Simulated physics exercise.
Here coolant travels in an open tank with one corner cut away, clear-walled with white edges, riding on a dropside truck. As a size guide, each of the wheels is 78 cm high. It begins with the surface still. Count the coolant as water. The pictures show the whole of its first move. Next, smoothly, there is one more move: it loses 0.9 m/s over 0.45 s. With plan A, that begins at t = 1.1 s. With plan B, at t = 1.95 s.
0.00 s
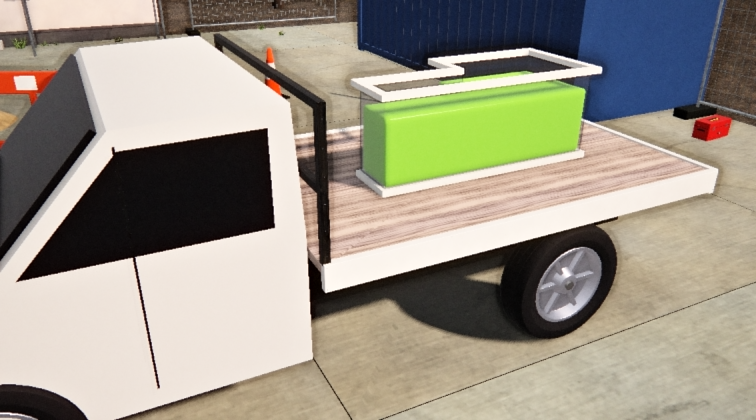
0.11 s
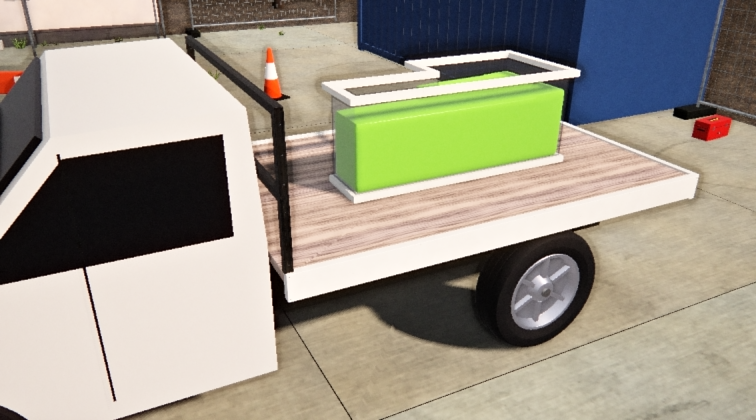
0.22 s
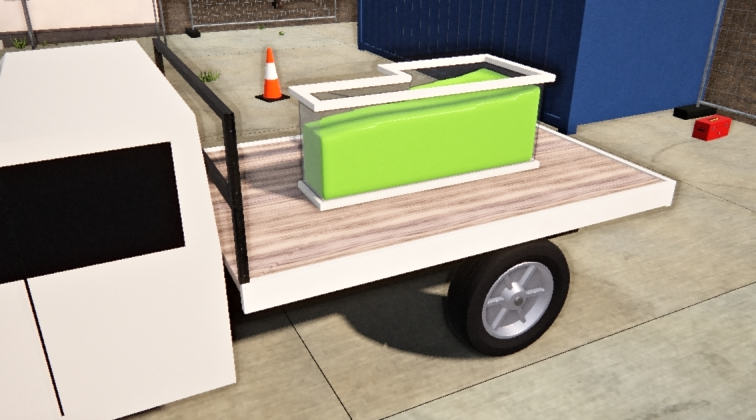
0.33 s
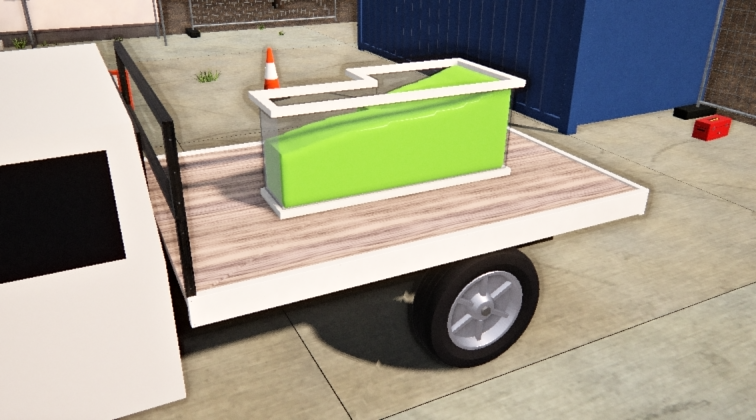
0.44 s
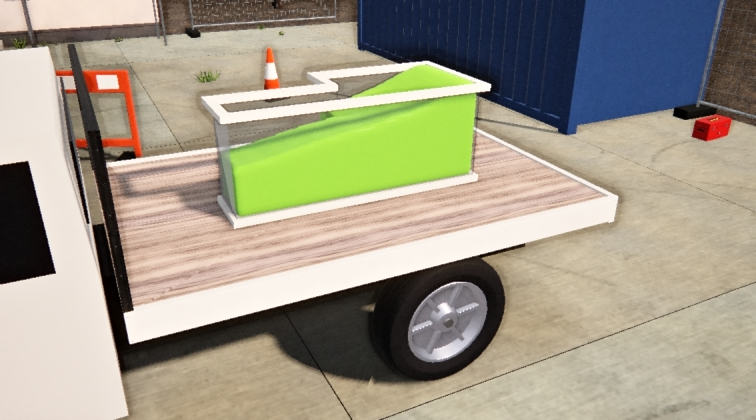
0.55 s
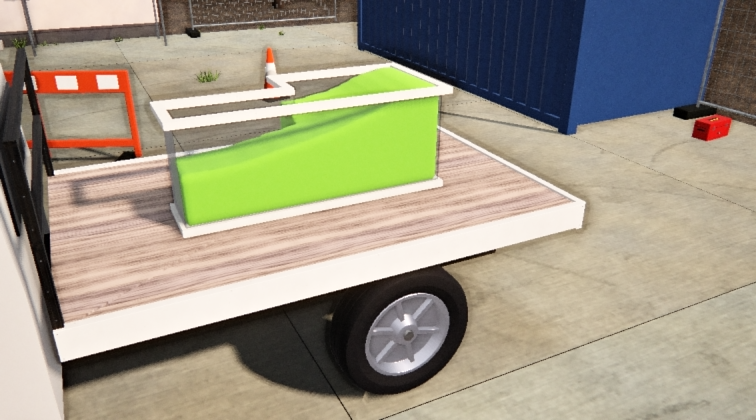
A bright green liquid in a clear, white-edged tank sloshed up towards the right end as the white flatbed truck carrying it rolled left past an orange cone and a blue container.
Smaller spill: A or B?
B.
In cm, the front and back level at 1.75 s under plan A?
Approx. 68 cm front, approx. 26 cm back.
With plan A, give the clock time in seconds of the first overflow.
About 1.6 s.
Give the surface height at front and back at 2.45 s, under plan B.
Front 56 cm, back 34 cm.
For plan A, At 1.75 s front 68 cm, middle 38 cm, back 26 cm above the floor; the loss stands at 4 per cent, over the front.
For plan A, At 4.53 s the loss stands at 8 per cent, over the front, 23 of 277 litres.
For plan B, At 2.45 s front 55 cm, middle 46 cm, back 33 cm above the floor; the loss stands at 1 per cent, over the front.
For plan B, At 5.39 s the loss stands at 2 per cent, over the front and the far side, 4 of 277 litres.
